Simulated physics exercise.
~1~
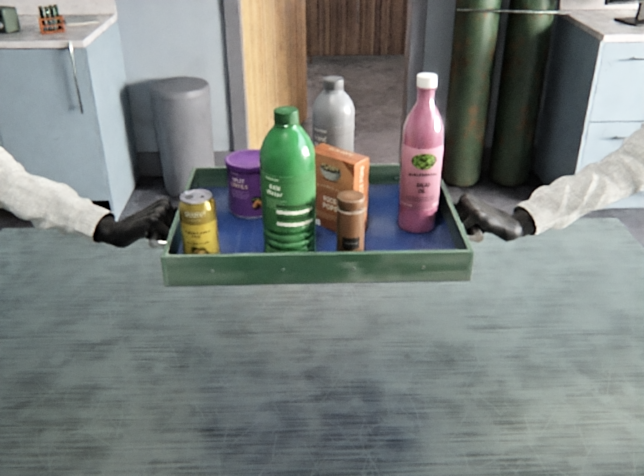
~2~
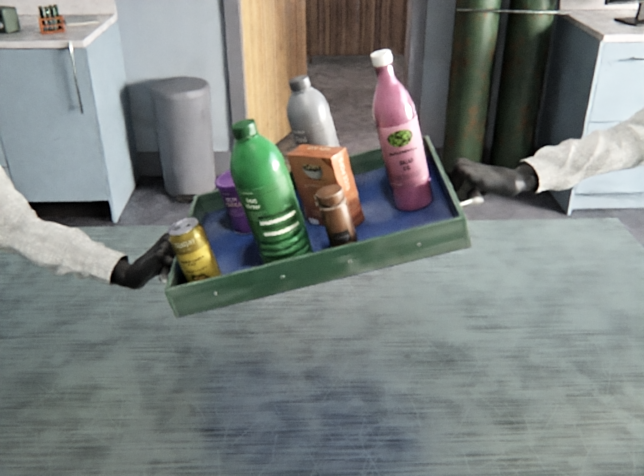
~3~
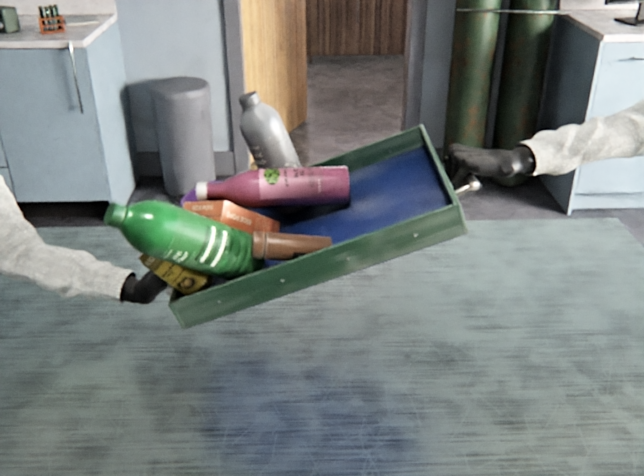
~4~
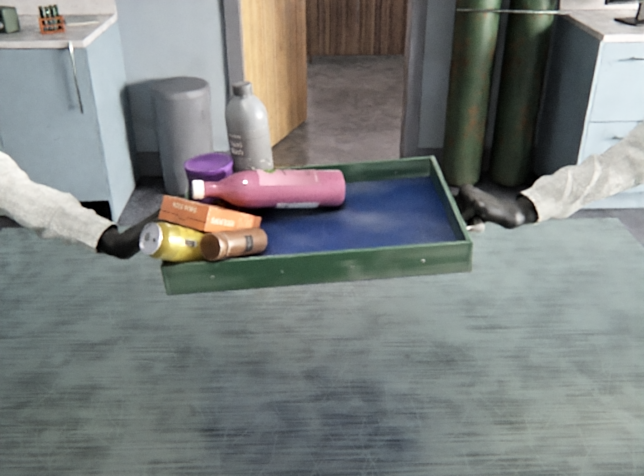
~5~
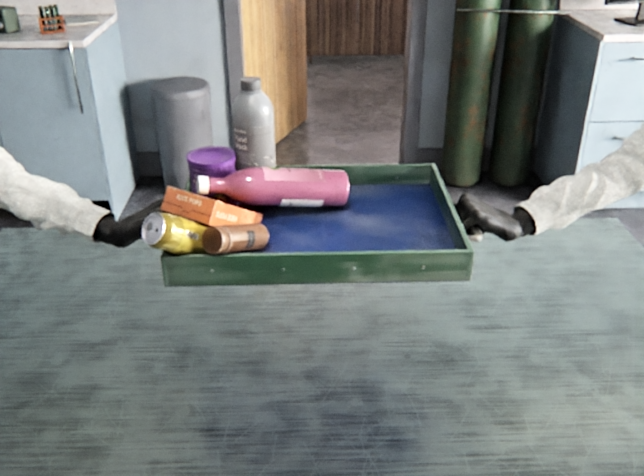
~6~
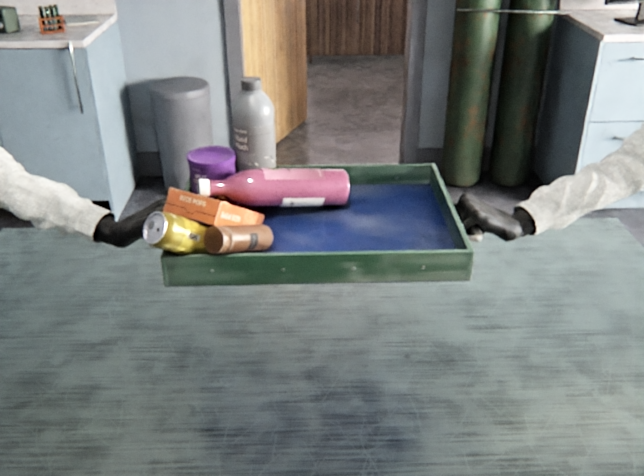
In a room with pale blue cabinets, two gloved hands tipped a green tray down to the left, and the bottles and packages slid and toppled that way; the green bottle went over the edge, and the levelled tray still held the other six.
